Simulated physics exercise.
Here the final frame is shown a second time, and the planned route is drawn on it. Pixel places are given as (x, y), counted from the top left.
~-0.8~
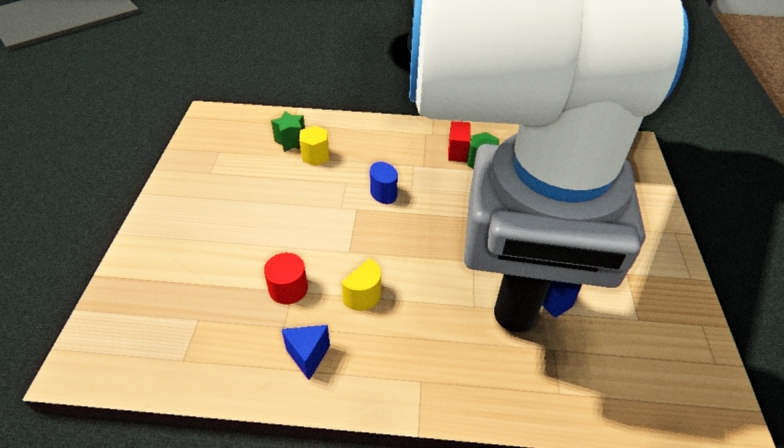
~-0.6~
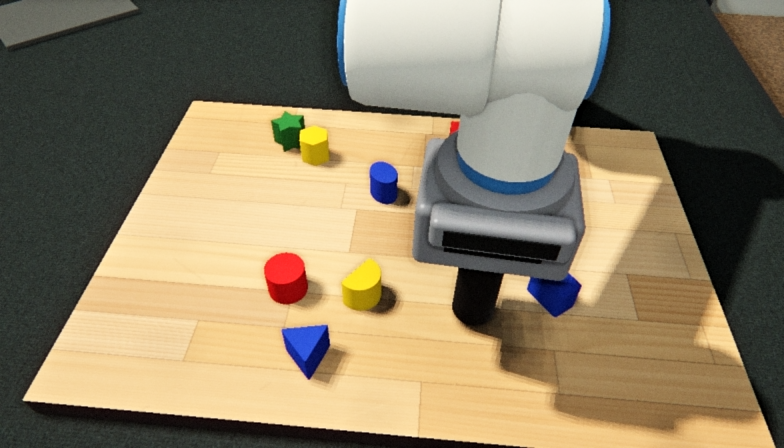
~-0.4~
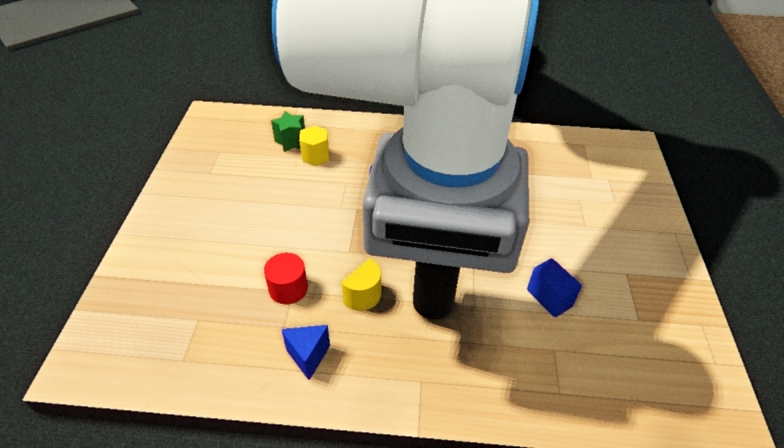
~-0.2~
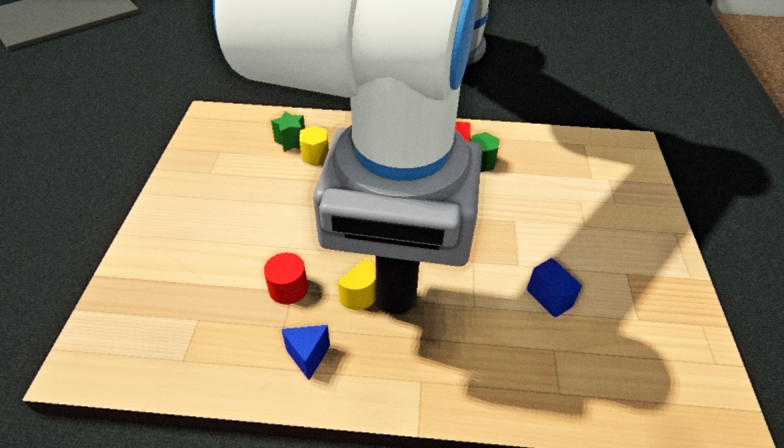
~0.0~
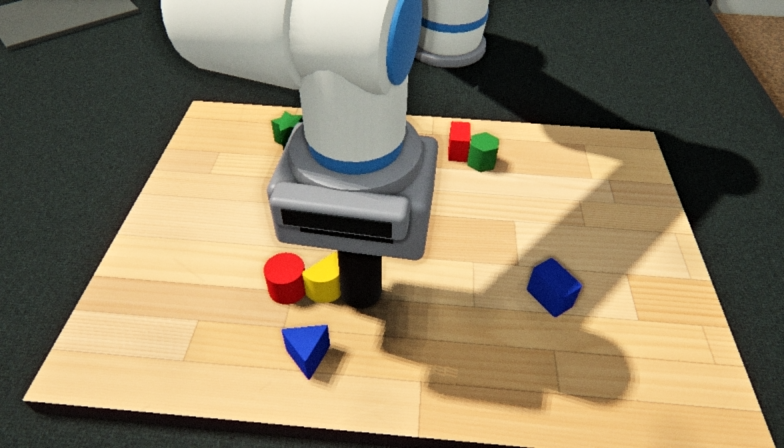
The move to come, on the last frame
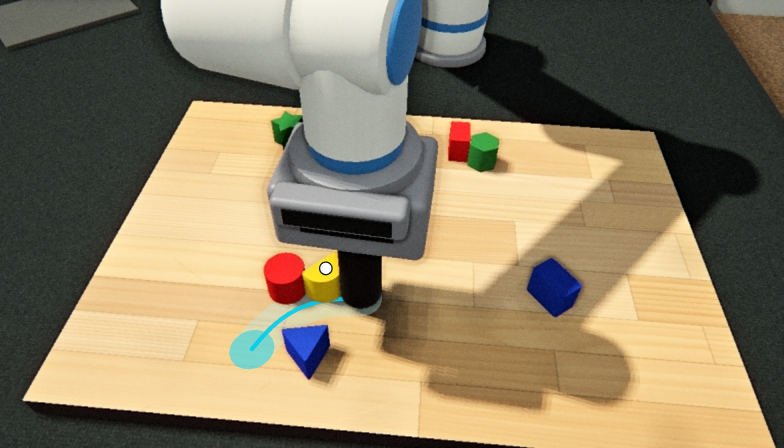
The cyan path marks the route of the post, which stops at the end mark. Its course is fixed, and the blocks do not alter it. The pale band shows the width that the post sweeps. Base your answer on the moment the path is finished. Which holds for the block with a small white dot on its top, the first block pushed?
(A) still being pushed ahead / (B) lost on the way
B
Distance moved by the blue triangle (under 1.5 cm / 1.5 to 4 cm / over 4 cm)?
The best fit is under 1.5 cm.
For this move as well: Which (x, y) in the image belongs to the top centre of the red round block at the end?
Most likely (230, 264).
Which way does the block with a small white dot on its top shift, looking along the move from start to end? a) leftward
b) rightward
I'll go with b - rightward.
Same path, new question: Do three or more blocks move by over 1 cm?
The answer is no.
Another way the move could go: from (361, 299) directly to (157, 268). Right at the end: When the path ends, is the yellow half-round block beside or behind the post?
I'd say no.
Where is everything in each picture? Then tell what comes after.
The first frame shows post tip at (515, 315); block tops, red round block at (284, 267); blue triangle at (305, 338); yellow half-round block at (364, 276).
The second frame shows post at (473, 308); blocks unchanged.
The third frame shows post at (433, 303); blocks unchanged.
The fourth frame shows post at (396, 297); yellow half-round block at (360, 275).
The fifth frame shows post at (361, 292); red round block at (284, 267); blue triangle at (305, 338); yellow half-round block at (326, 268).
Path on the board, from (361, 299) via (320, 301) and (282, 319), ending at (252, 349); the dot is on the yellow half-round block.
What follows on the original path. One third of the way, post at (319, 295); red round block at (251, 267); yellow half-round block at (280, 278), turned 35° anticlockwise.
Two thirds of the way, post at (280, 313); red round block at (230, 264); yellow half-round block at (243, 287).
At the end, post at (250, 343); red round block at (230, 264); blue triangle in place; yellow half-round block at (236, 290), turned 30° clockwise.
